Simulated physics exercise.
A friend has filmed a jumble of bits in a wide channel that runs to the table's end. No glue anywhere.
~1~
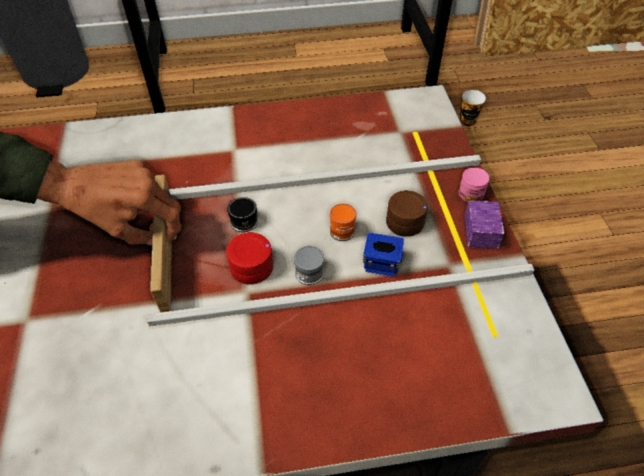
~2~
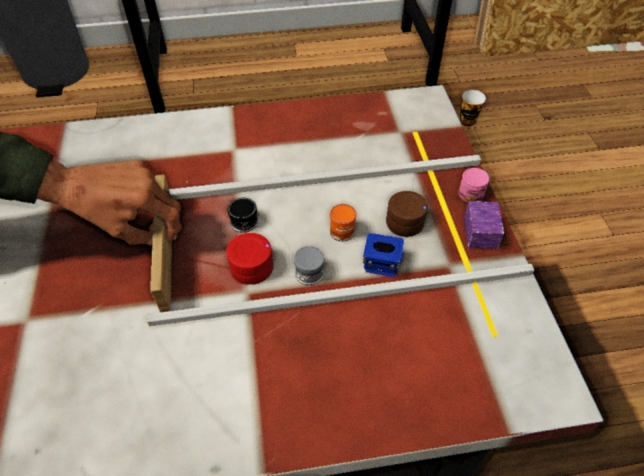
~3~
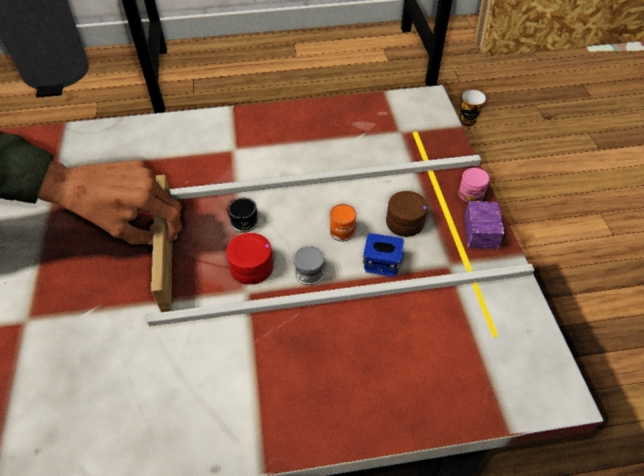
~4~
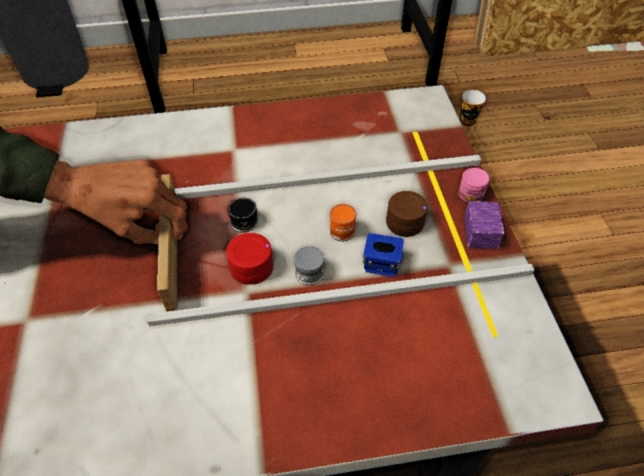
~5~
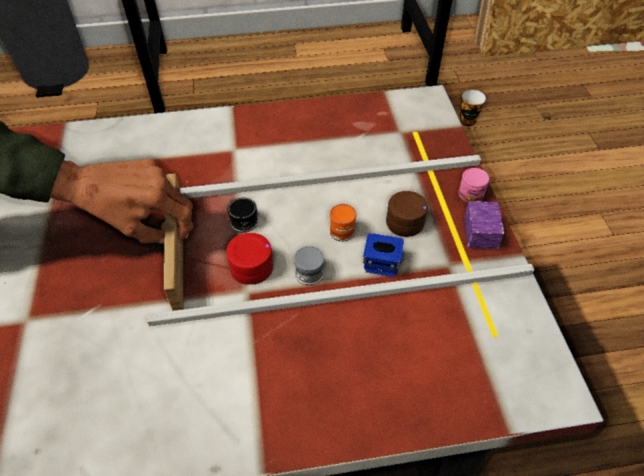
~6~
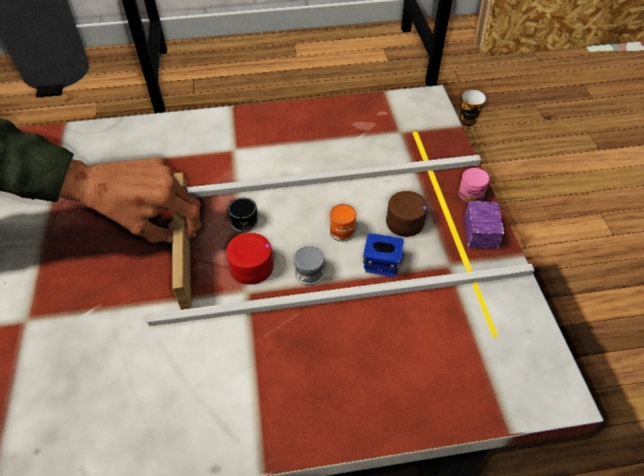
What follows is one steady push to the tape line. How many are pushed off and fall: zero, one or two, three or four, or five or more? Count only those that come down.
The number that fall off is one or two.
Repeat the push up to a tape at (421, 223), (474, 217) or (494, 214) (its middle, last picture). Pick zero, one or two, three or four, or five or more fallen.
Taking them in turn, none at all; three or four; five or more.
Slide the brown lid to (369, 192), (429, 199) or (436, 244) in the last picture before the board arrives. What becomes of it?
The brown lid stays on; survives; drops off.
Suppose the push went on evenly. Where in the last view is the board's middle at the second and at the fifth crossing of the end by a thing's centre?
Its middle is around (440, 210) and later (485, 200).
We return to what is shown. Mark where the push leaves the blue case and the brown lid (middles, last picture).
The blue case at (508, 244), the brown lid at (487, 191).
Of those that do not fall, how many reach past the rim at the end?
The number is 2.
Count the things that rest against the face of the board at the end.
It touches 4.
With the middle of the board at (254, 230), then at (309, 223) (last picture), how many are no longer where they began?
First 3, then 4.
A little later, none off yet; pink tub at rest near (474, 186); purple block at rest near (483, 225); brown lid at rest near (407, 214).
When it is over, the number that fall off is one or two; down, purple block and pink tub.
